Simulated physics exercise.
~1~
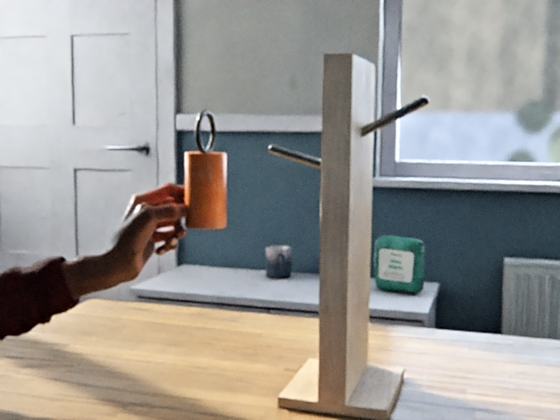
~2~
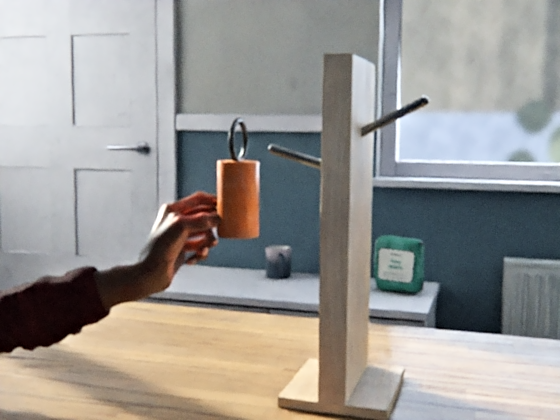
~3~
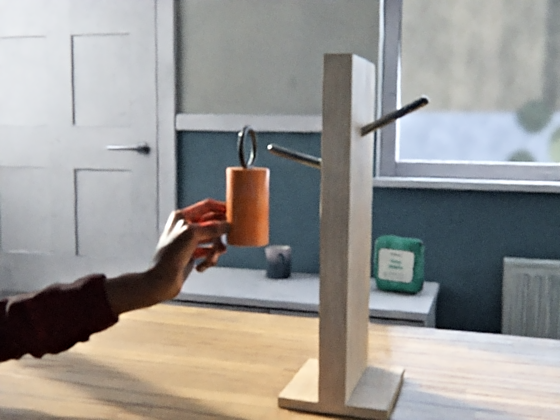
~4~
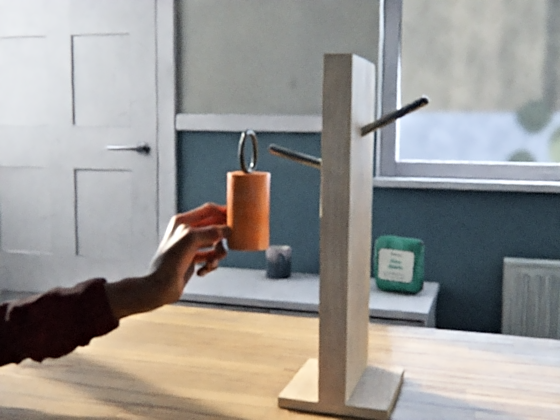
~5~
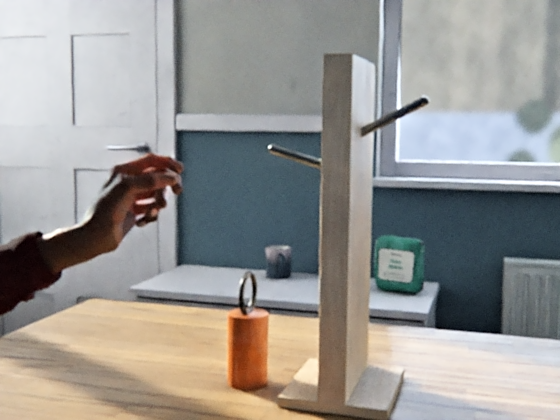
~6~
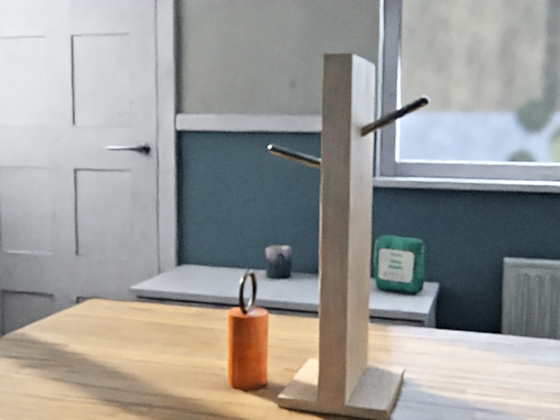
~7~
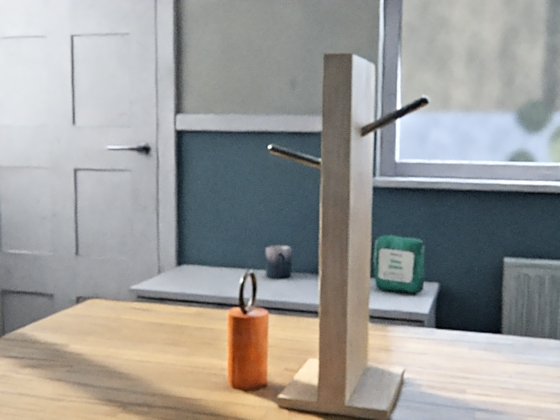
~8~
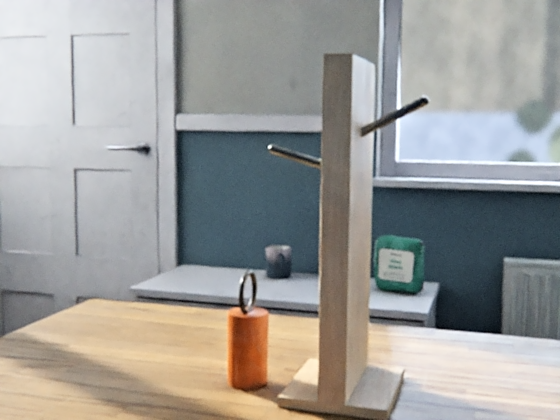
An orange lantern with a ring on top was carried right by a hand toward a peg on a wooden stand, but when the hand let go and drew back, it dropped and ended up standing still on the table beside the stand.
